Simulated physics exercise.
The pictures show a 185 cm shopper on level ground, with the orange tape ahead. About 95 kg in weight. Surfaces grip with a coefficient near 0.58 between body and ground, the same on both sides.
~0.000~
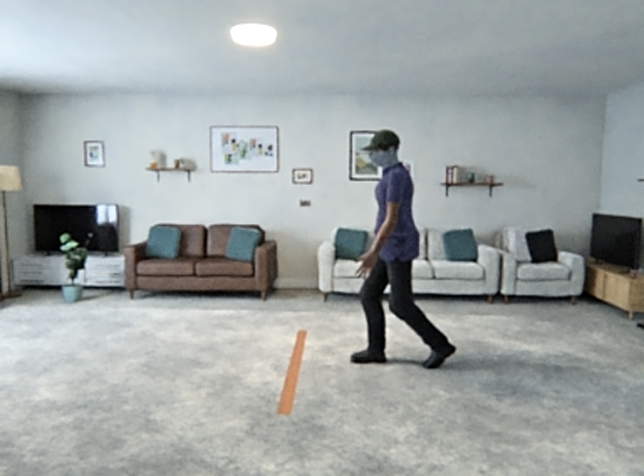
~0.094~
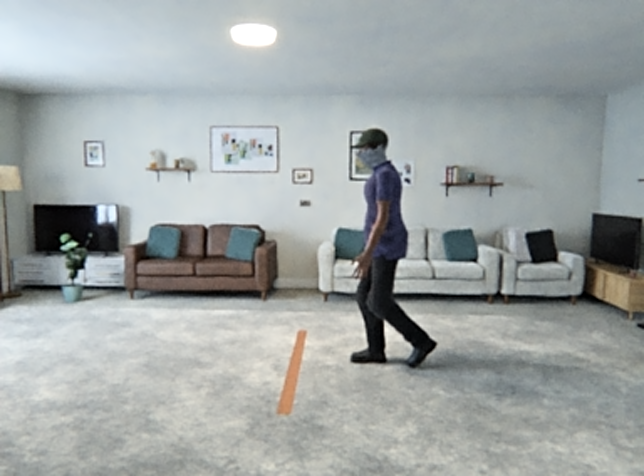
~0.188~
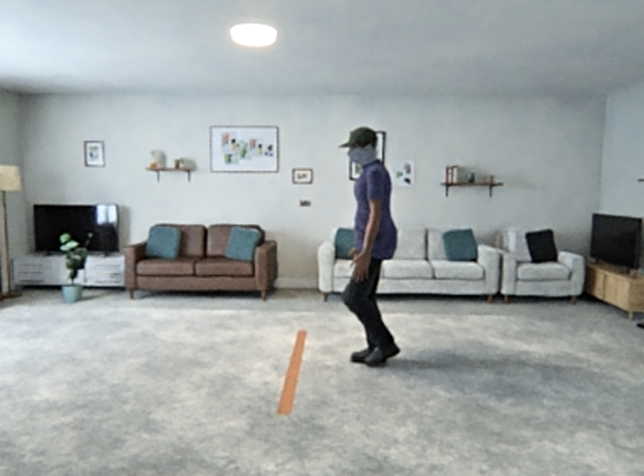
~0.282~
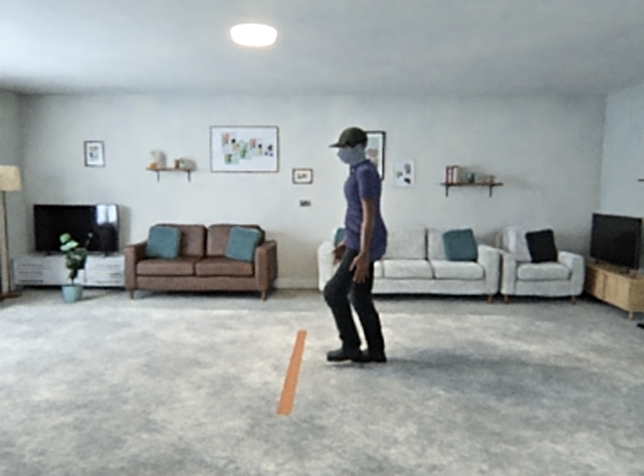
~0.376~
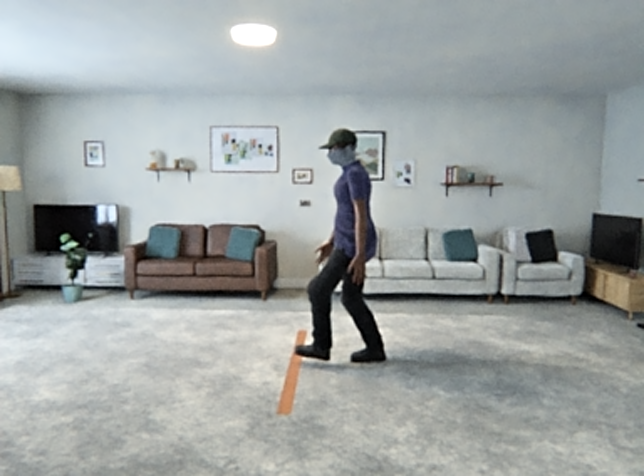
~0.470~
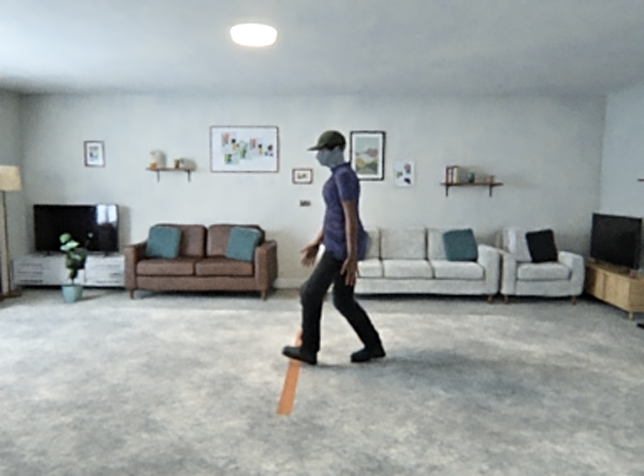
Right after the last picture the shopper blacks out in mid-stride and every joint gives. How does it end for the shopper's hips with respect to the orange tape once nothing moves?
The shopper's hips comes to rest beyond the orange tape.
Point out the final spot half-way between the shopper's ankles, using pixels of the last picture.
Estimated spot: About (321, 365).
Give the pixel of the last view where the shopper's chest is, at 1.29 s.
About (220, 338).
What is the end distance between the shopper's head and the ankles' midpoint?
Head and ankle midpoint end up around 110 centimetres apart.
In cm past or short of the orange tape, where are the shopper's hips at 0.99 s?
Short by some 0 cm.
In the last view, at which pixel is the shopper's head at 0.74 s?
Estimate: About (302, 195).
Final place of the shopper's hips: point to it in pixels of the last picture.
You'll find it around (255, 359) at the end.
After 0.74 s the shopper's hips are 16 cm short of the orange tape, near (316, 279) in the last picture's view; the shopper's chest 11 cm short of the orange tape.
After 0.99 s the shopper's hips are 1 cm short of the orange tape, near (296, 310) in the last picture's view; the shopper's chest 12 cm past the orange tape.
After 1.29 s the shopper's hips are 18 cm past the orange tape, near (266, 340) in the last picture's view; the shopper's chest 51 cm past the orange tape.
At rest, 3.3 s, shopper's hips cross the orange tape; shopper's head crosses the orange tape; shopper's chest crosses the orange tape.
